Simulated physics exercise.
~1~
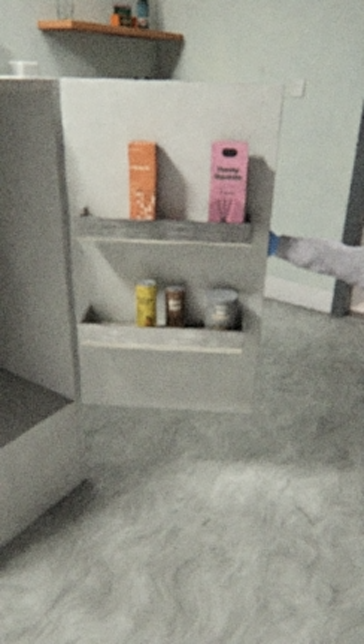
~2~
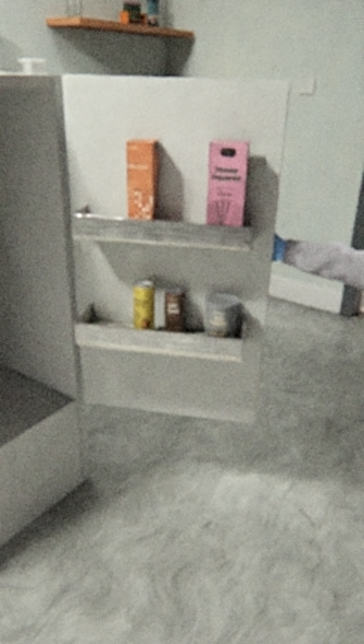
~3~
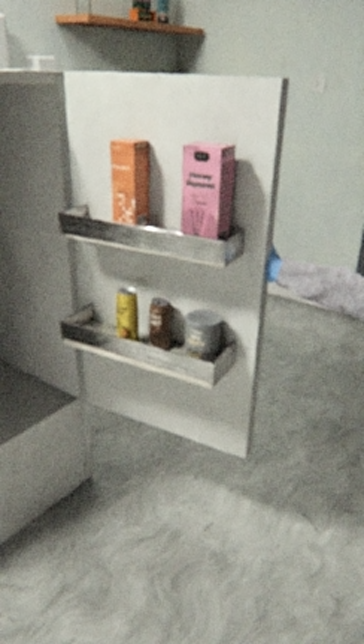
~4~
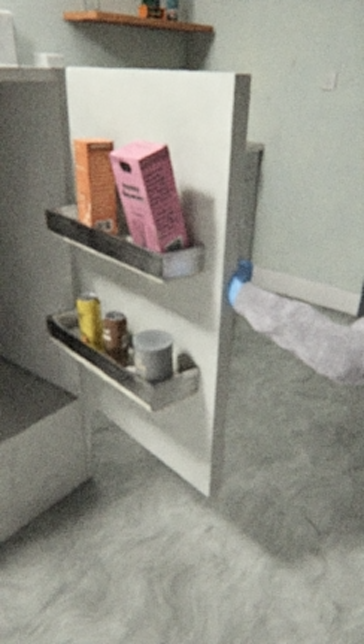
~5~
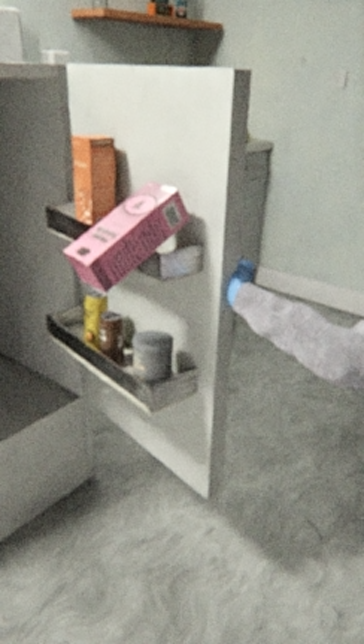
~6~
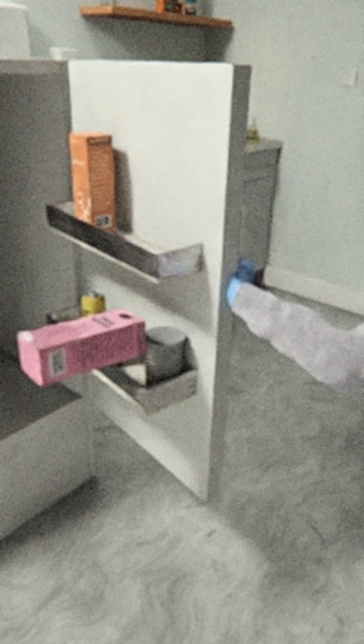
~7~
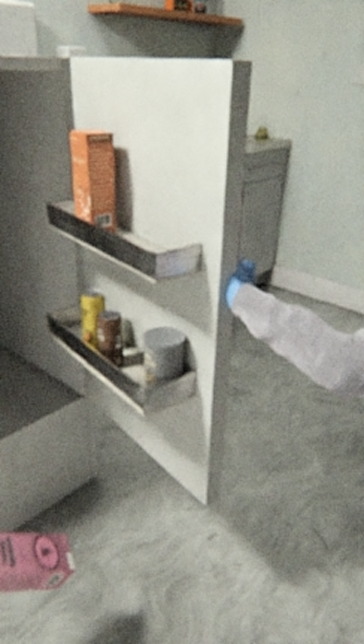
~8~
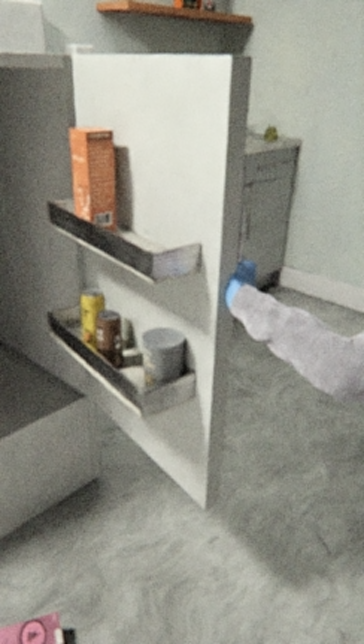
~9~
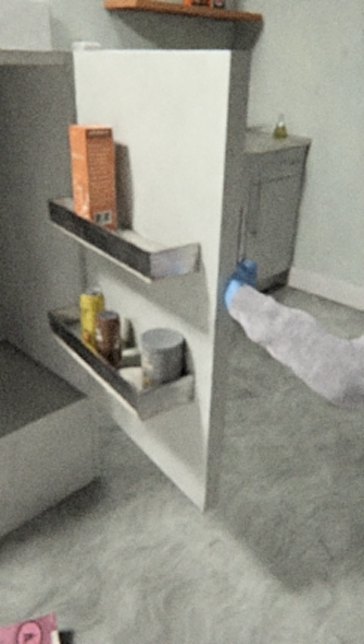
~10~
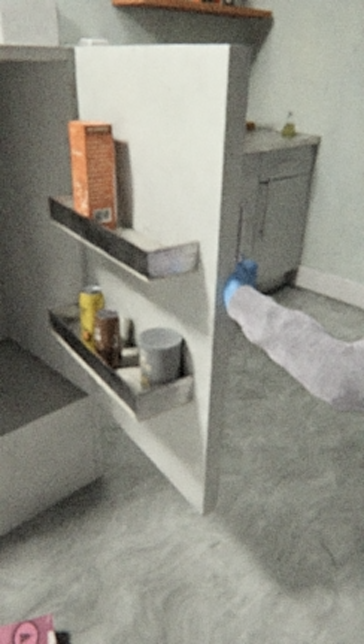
A pale cabinet door with two racks on its inside swings toward the camera, seen from the front in a grey room with a swirled floor and an orange shelf behind. The upper rack holds an orange carton at left and a pink one at right; below stand a yellow can, a brown can and a grey tin. A pale-sleeved arm with a blue hand is at the door's edge as it stops abruptly. The pink carton tips, topples over the rack's front and drops to the floor at lower left. The orange carton and lower containers remain upright in their racks.
